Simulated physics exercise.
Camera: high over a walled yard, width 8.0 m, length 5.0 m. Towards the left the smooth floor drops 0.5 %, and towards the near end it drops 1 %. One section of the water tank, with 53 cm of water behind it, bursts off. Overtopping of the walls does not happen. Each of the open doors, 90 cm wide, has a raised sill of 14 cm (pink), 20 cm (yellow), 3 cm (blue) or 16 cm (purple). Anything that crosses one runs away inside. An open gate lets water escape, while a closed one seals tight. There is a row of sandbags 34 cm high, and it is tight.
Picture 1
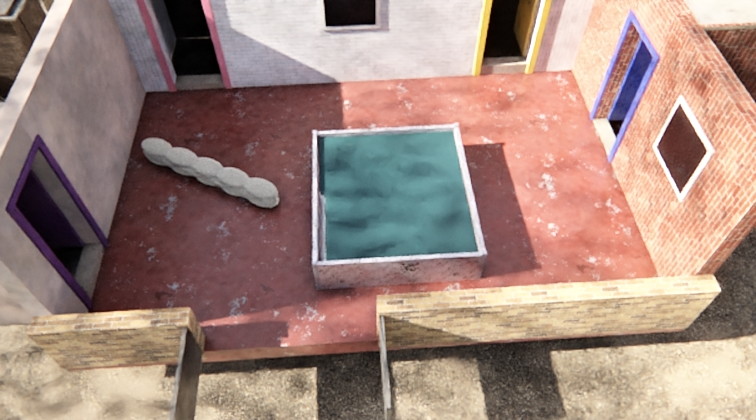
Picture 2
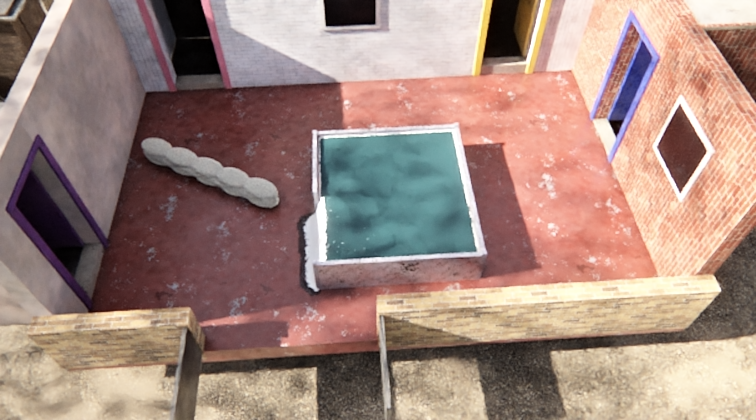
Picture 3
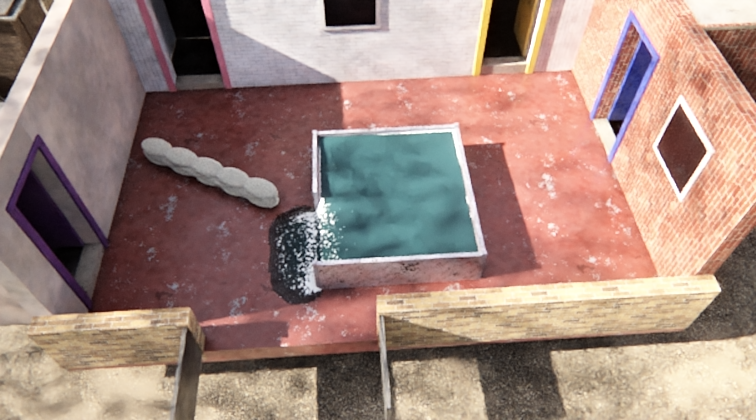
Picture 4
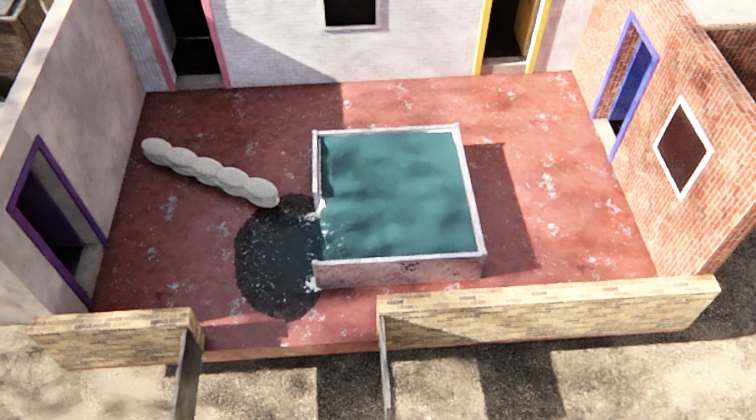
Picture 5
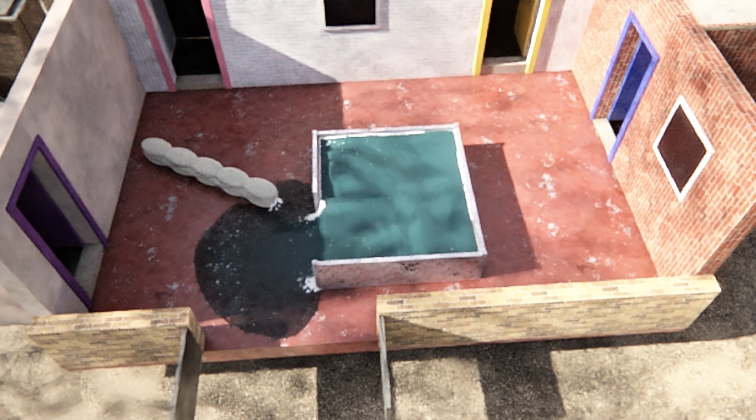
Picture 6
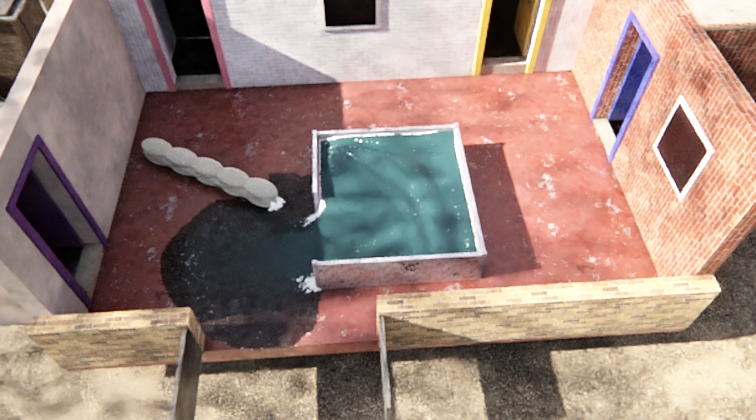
Dark water bursts from the left side of a square, pale-rimmed tank of teal water in the middle of a walled yard with a red floor, seen from high above by a still camera. A lumpy pale grey row of sandbags lies to the left, with purple, pink, yellow and blue doorways around. White froth spills out first, then the dark pool widens leftward and nearer, touching the row's end.
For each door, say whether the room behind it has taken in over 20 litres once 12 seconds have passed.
The pink door: Not over, the yellow door: Not over, the blue door: Not over, the purple door: Over.
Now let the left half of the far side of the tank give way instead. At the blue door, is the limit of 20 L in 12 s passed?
So for blue: Yes.
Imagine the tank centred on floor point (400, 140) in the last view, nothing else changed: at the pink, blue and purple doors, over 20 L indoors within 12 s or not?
Well, against that limit, at pink it's too much, at blue it's within bounds, and at purple it's within bounds.
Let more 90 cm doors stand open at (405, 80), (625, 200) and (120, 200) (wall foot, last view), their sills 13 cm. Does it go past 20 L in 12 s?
Well, the first is on the low side, the second is on the low side, and the third is on the high side.
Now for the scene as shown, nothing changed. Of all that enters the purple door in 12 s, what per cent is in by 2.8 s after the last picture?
That works out near 65%.
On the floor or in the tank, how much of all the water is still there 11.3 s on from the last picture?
66 %.
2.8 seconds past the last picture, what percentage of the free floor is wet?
I'd say around 30 %.
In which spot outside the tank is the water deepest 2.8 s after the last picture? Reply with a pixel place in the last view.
Location: Approx. (160, 168).
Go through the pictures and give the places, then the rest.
The water tank at (392, 192) is whole and still, 53 cm deep, in the first frame.
Water pours out at (320, 244) and has run 0.6 m, to (312, 288); typically 5 cm deep outside, 53 cm at the water tank's back, in the second frame.
Water pours out at (320, 244) and has run 0.8 m, to (295, 297); typically 9 cm deep outside, 53 cm at the water tank's back, in the third frame.
The front is at (245, 234), 1.2 m from the gap at (320, 245); 1.8 m2 of floor is under water; 53 cm left at the back of the water tank, in the fourth frame.
Water pours out at (320, 244) and has run 1.8 m, to (203, 246); typically 5 cm deep outside, 52 cm at the water tank's back, in the fifth frame.
The front is at (167, 269), 2.2 m from the gap at (320, 244); 4.0 m2 of floor is under water; 51 cm left at the back of the water tank, in the sixth frame.
Then, 0.7 s after the last picture water covers 25 % of the floor and is deepest (34 cm) near (312, 270); pink door not reached, yellow door not reached, blue door not reached, purple door 24 cm at the sill, 0 L in.
Then, 1.5 s after the last picture water covers 25 % of the floor and is deepest (40 cm) near (95, 342); pink door not reached, yellow door not reached, blue door not reached, purple door 31 cm at the sill, 23 L in.
Then, 2.8 s after the last picture water covers 30 % of the floor and is deepest (32 cm) near (160, 168); pink door 6 cm at the sill, 0 L in, yellow door not reached, blue door not reached, purple door 24 cm at the sill, 84 L in.
Then, 6.3 s after the last picture water covers 50 % of the floor and is deepest (21 cm) near (177, 336); pink door 6 cm at the sill, 0 L in, yellow door not reached, blue door not reached, purple door 20 cm at the sill, 128 L in.
Then, 11.3 s after the last picture water covers 65 % of the floor and is deepest (12 cm) near (312, 270); pink door 4 cm at the sill, 0 L in, yellow door 1 cm at the sill, 0 L in, blue door not reached, purple door 9 cm at the sill, 133 L in.
